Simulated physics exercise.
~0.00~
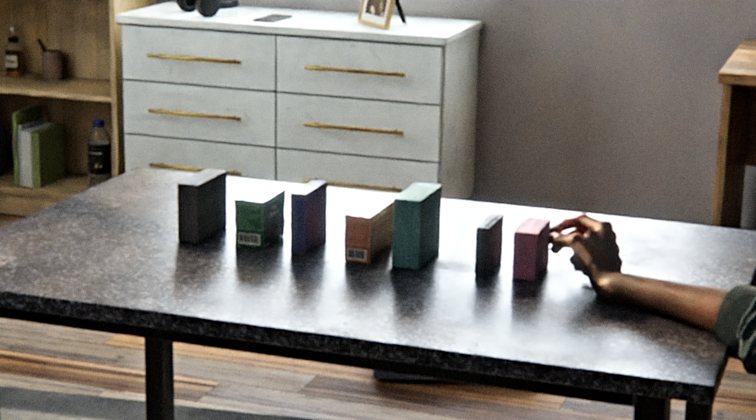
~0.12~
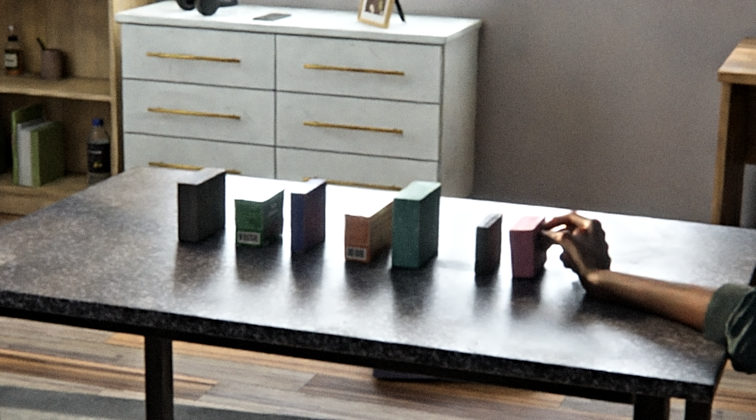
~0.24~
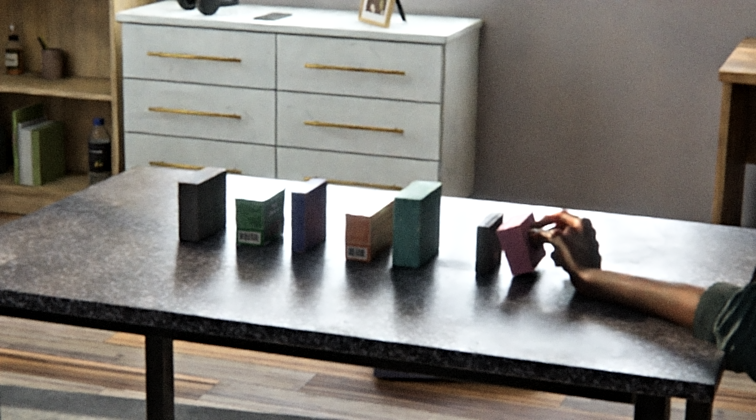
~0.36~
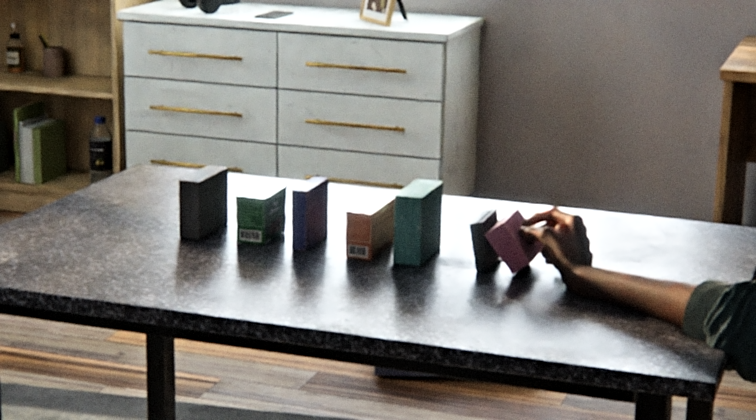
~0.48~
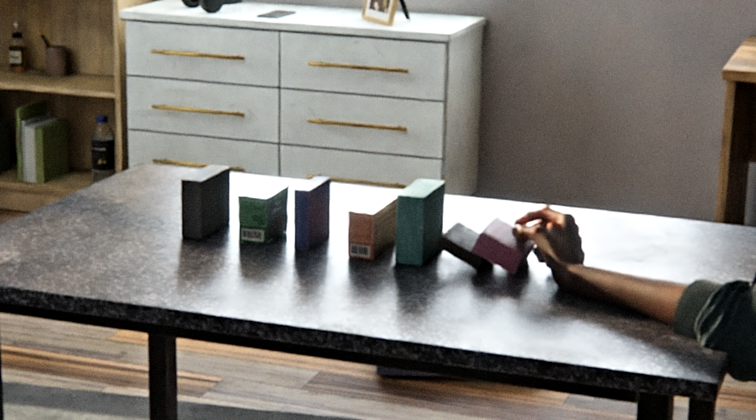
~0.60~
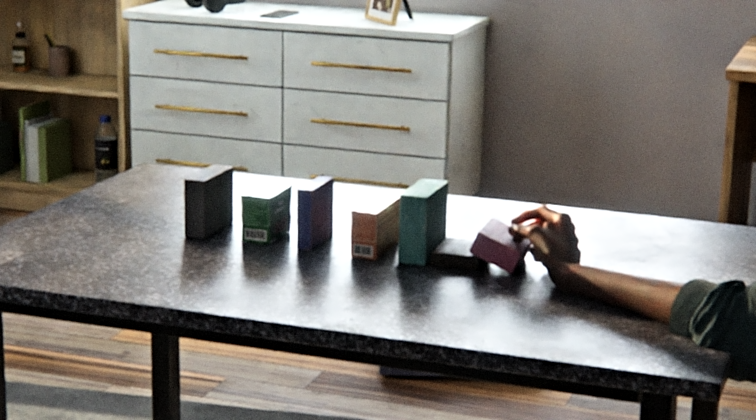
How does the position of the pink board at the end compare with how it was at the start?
At the start the pink board stands upright on the table. By the end it has tipped over to the left and is on its side, with the hand still beside it.
